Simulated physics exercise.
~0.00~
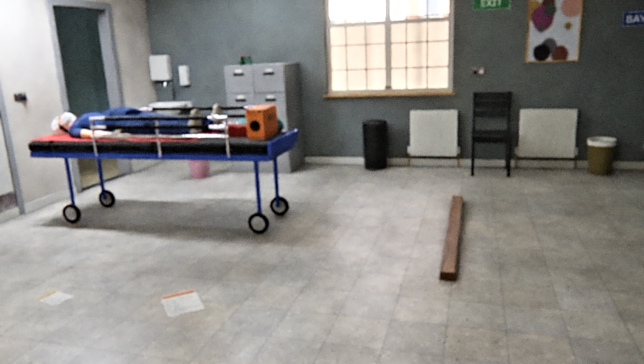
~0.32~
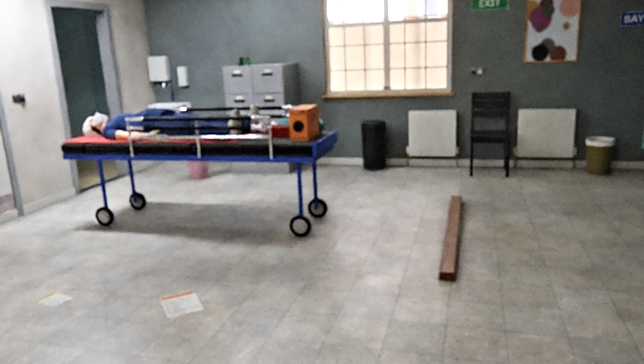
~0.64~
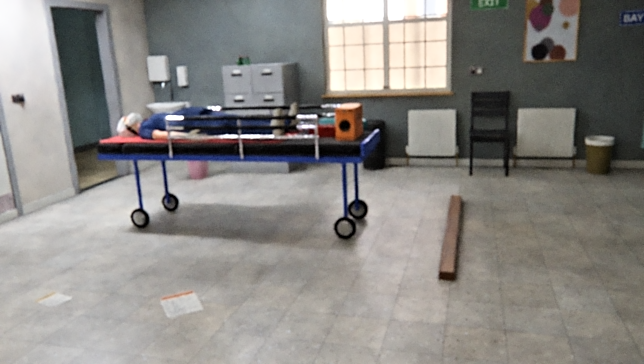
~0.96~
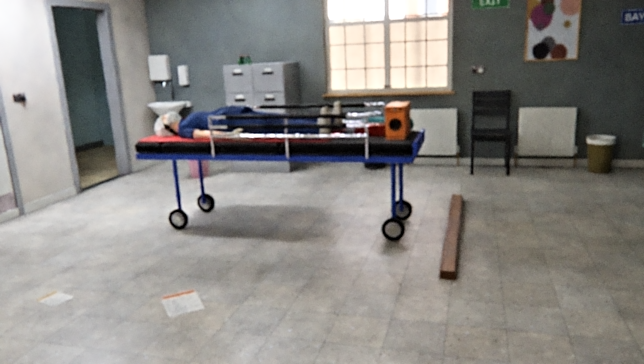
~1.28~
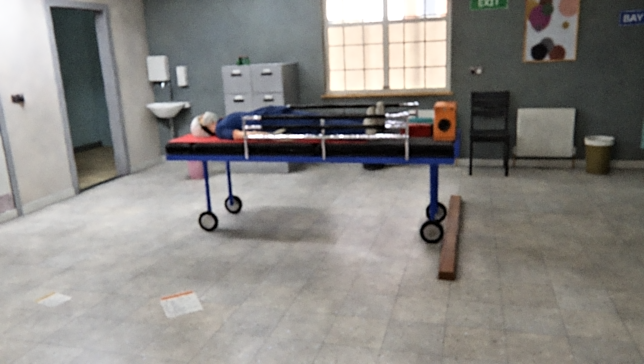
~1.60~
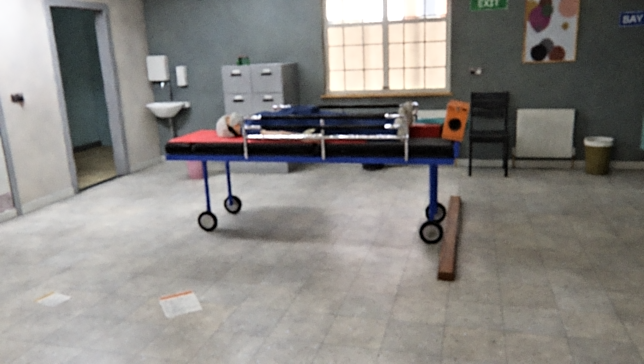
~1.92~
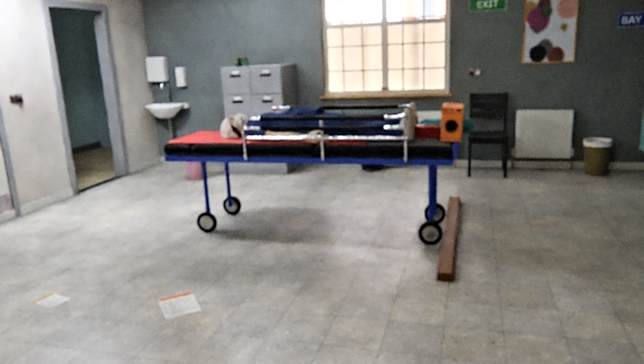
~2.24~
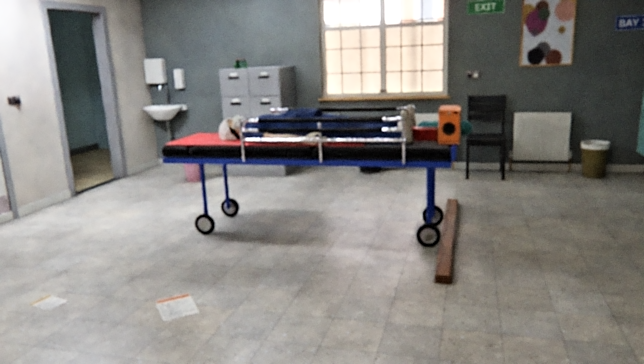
A blue-framed trolley carrying a person lying down and an orange monitor rolls right across a tiled room until its wheels meet a wooden sill and it stops flat. The person slides slightly toward the foot end and the monitor tips, then settles upright, still aboard.
